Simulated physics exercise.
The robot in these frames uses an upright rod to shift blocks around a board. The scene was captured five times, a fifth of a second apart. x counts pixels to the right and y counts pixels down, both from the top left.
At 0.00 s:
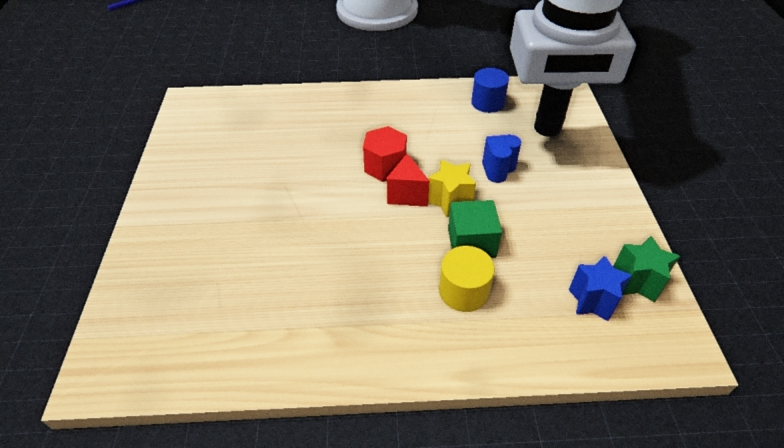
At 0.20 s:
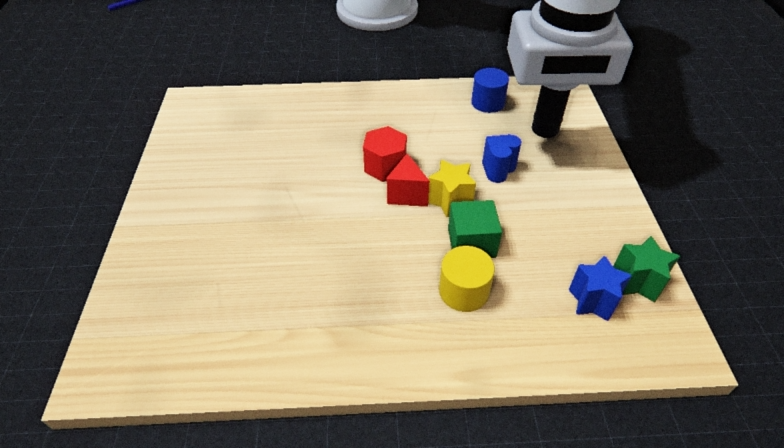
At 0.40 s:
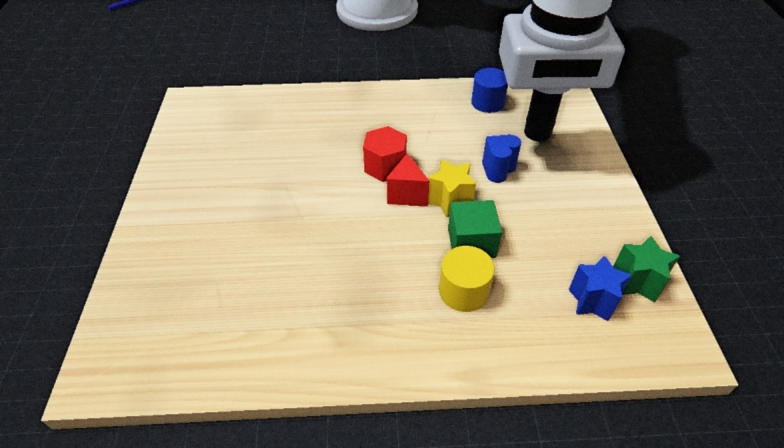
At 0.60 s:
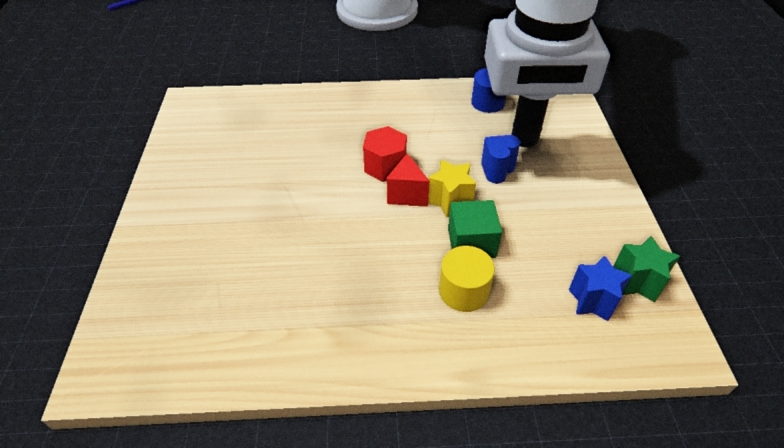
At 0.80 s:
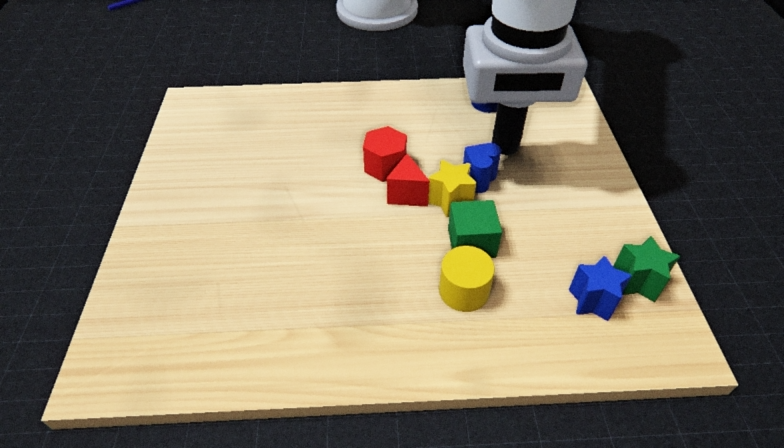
A robot arm with a black rod moved left across the wooden board, slowly at first, then pushed the blue heart block left against the yellow star while the other blocks stayed still.
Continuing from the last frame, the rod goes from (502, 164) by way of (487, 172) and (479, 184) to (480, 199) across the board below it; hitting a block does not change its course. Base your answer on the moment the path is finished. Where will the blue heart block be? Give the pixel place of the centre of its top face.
At roughly (464, 194).
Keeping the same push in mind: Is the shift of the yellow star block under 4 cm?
Answer: No.
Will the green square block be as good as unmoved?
I believe not.
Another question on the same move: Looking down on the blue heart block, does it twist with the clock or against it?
From above, the blue heart block will be seen to turn anti-clockwise.
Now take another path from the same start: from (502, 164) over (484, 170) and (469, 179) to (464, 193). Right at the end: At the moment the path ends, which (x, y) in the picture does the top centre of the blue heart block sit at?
Close to (454, 190).
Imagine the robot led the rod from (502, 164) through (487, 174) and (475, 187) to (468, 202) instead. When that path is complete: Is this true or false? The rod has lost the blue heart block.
That is false.
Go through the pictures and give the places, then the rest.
The first picture shows rod tip at (547, 129); block tops, red triangular piece at (408, 170); yellow star block at (453, 174); green square block at (476, 217); blue heart block at (503, 144).
The second picture shows rod at (545, 130); blocks unchanged.
The third picture shows rod at (538, 134); blocks unchanged.
The fourth picture shows rod at (525, 140); blocks unchanged.
The fifth picture shows rod at (505, 147); red triangular piece at (408, 170); yellow star block at (453, 174); green square block at (476, 217); blue heart block at (483, 153).
The first path, step by step. Halfway along, rod at (485, 161); red triangular piece at (403, 173), turned 30° clockwise; yellow star block at (440, 190), turned 20° clockwise; green square block at (475, 219); blue heart block at (469, 172), turned 25° anticlockwise.
At the end, rod at (483, 182); red triangular piece at (401, 174), turned 40° clockwise; yellow star block at (429, 201), turned 55° clockwise; green square block at (474, 228), turned 15° anticlockwise; blue heart block at (464, 194), turned 25° anticlockwise.
